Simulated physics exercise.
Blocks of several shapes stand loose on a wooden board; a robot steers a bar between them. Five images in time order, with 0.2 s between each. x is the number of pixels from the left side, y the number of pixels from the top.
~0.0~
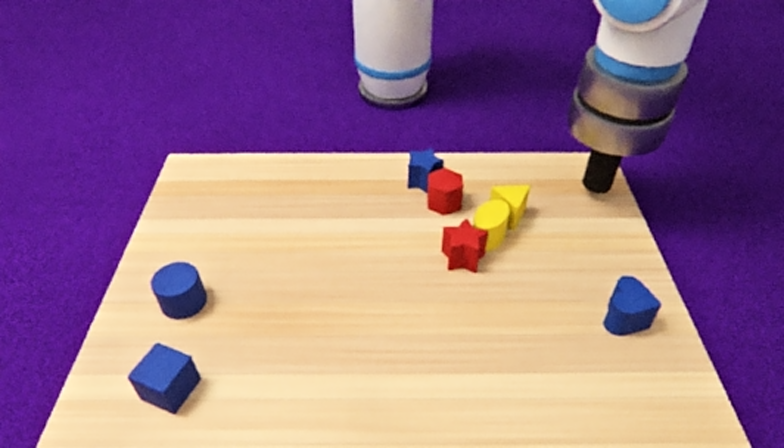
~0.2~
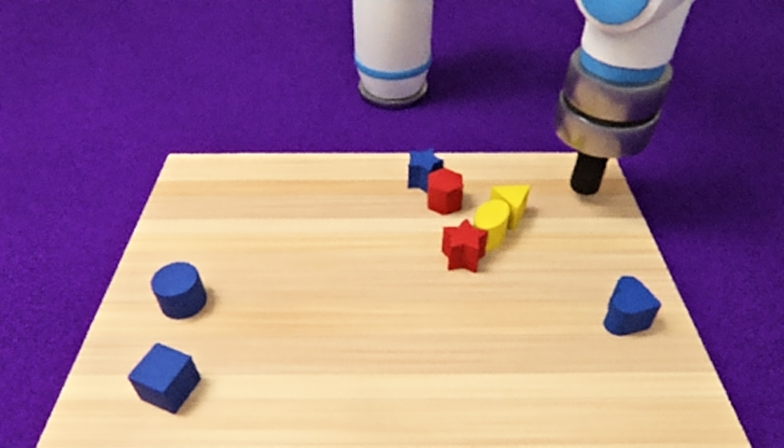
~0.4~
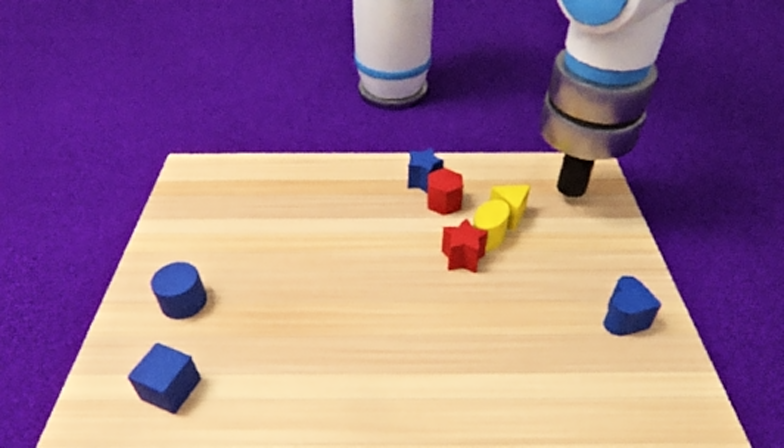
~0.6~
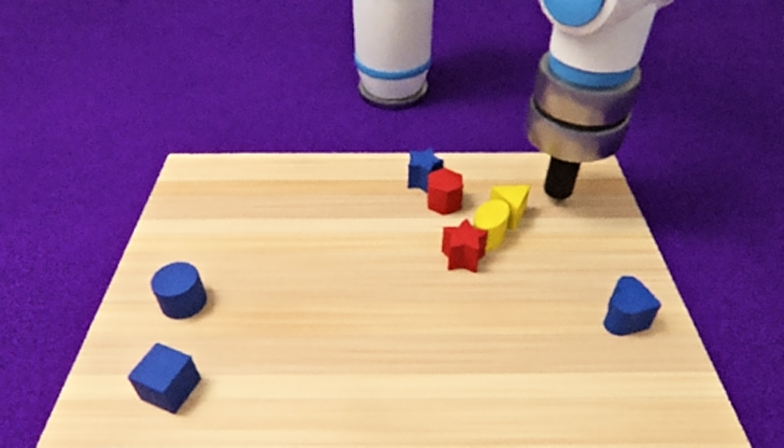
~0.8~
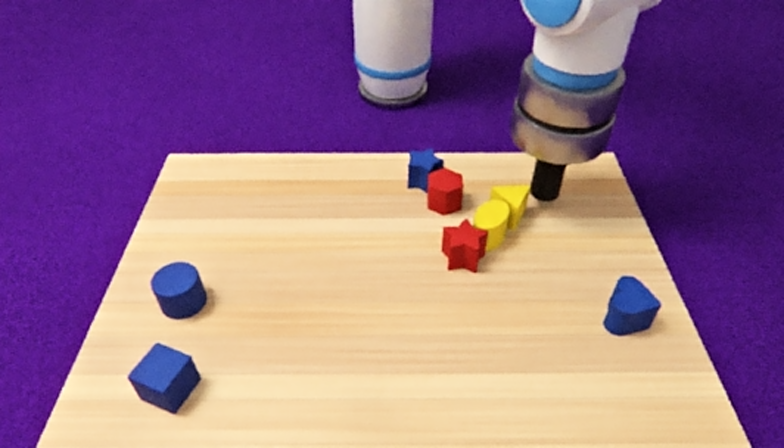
The video shows a robot arm moving a dark bar steadily leftward along the far side of a wooden board, approaching a group of red, yellow and blue blocks, while all the blocks stay still.
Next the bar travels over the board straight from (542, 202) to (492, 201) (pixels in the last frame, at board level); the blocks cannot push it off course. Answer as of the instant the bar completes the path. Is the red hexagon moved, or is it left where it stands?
Here the red hexagon stays on its spot.
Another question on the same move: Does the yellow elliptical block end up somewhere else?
Short answer: Yes.
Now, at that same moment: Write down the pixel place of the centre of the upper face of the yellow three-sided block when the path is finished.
The spot you're after is about (491, 199) in the image.
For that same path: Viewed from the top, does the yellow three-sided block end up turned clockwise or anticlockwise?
That block twists counter-clockwise.
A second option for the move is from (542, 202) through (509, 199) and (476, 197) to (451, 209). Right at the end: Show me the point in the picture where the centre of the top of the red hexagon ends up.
The middle of its upper face will lie at (420, 187).
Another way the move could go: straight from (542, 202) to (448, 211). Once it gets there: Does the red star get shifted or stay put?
By the last moment, the red star will have left its place.
What follows on the original path. Halfway along, bar at (518, 192); red star at (463, 237); yellow elliptical block at (488, 217); yellow three-sided block at (501, 196), turned 20° anticlockwise.
At the end, bar at (494, 192); red hexagon not moved; red star at (459, 241), turned 15° clockwise; yellow elliptical block at (486, 223); yellow three-sided block at (491, 199), turned 60° anticlockwise.
